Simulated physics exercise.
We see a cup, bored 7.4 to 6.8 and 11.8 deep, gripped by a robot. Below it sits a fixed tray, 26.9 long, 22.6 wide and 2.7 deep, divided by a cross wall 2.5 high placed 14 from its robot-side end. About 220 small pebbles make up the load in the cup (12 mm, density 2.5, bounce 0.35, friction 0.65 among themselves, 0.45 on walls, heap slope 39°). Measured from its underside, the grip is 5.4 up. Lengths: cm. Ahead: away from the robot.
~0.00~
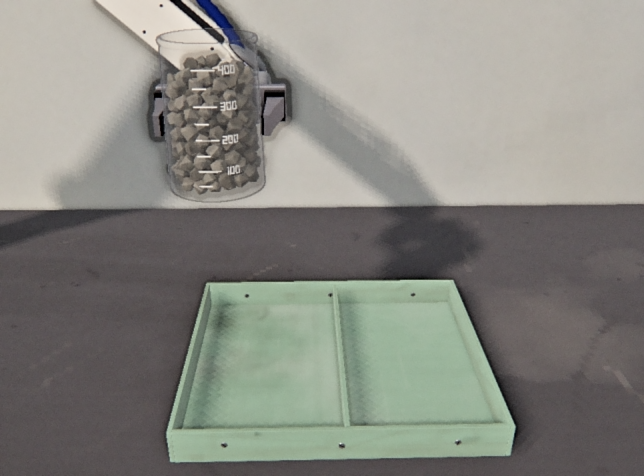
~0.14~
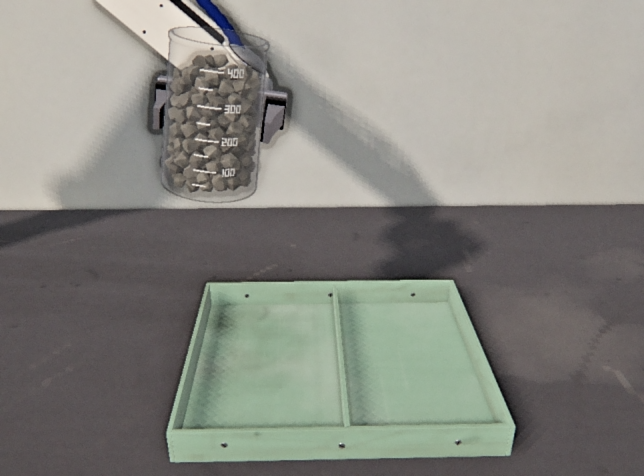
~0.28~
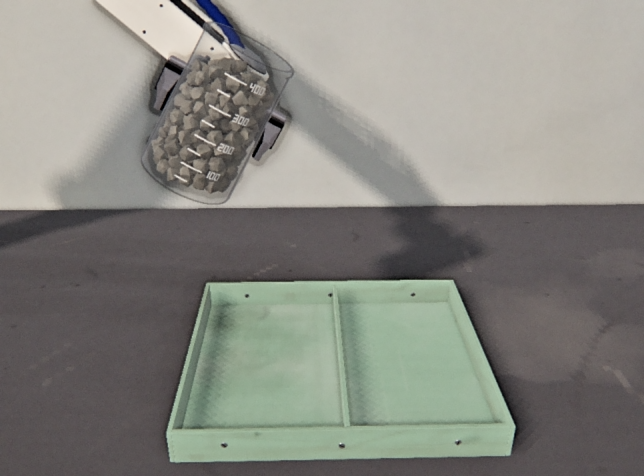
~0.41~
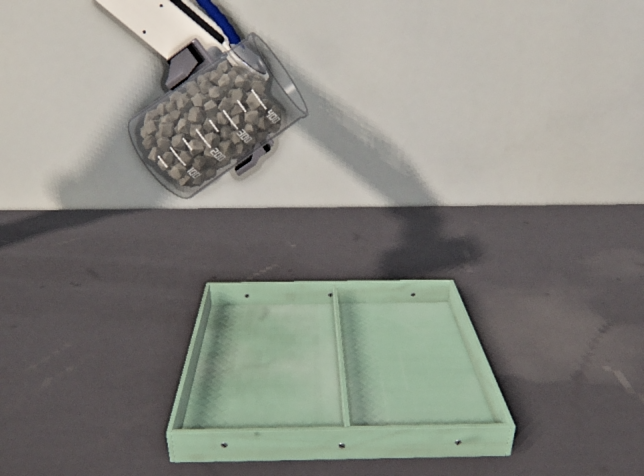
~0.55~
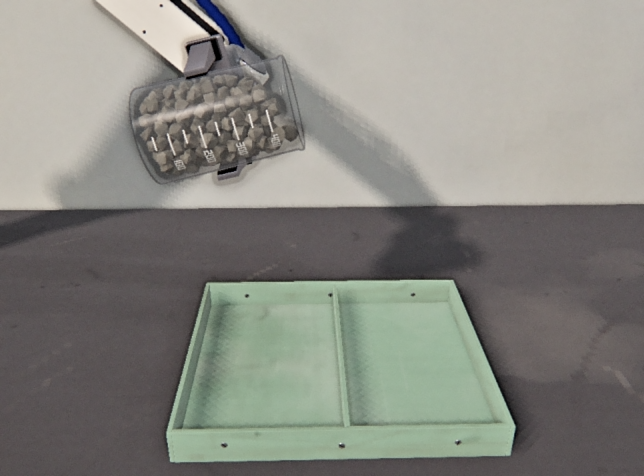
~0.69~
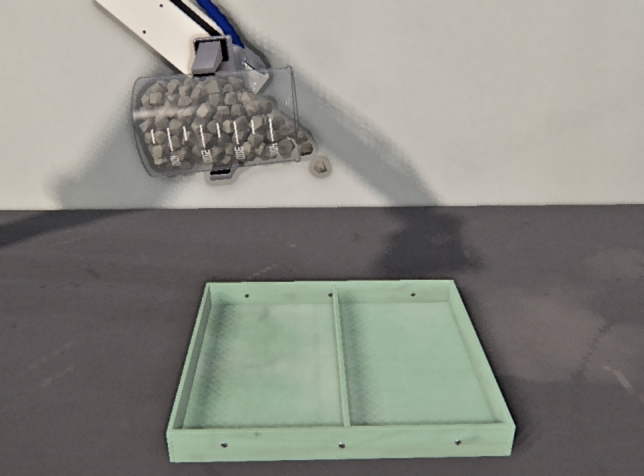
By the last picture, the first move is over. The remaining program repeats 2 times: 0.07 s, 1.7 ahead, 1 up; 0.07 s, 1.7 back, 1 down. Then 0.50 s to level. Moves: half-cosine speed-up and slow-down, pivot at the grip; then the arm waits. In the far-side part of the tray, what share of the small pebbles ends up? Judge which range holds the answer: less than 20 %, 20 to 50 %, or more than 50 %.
The range is 20 to 50 %.
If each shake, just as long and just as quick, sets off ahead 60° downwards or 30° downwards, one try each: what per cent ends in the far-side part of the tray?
You'd get some 5 per cent with the first setting and some 10 per cent with the second.
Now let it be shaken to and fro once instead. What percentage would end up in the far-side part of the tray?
Then roughly 20 percent.
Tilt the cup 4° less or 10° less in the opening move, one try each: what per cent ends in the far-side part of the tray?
I'd expect close to 30 and then 20 per cent.
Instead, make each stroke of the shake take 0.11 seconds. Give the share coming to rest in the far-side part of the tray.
It would come to around 10 %.
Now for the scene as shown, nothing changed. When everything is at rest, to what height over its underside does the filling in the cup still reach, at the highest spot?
I'd say close to 8.0 cm.
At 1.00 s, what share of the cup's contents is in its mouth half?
About 60 percent.
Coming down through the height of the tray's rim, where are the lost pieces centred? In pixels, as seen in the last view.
Near (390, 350).
After 1.00 s, tilted 84° forward, highest piece 26 above the table; 150 in the cup, 25 in the far-side part, 2 in the robot-side part, 41 in flight or on a rim.
After 1.31 s, tilted 19° forward, highest piece 29 above the table; 132 in the cup, 75 in the far-side part, 7 in the robot-side part, 1 on the table or floor, 3 in flight or on a rim.
After 1.67 s, level, highest piece 27 above the table; 132 in the cup, 77 in the far-side part, 8 in the robot-side part, 1 on the table or floor.
After 2.72 s, level, highest piece 27 above the table; 132 in the cup, 77 in the far-side part, 8 in the robot-side part, 1 on the table or floor.
In the end, 132 in the cup, 77 in the far-side part, 8 in the robot-side part, 1 on the table or floor. That is 35 % in the far-side part of the tray.
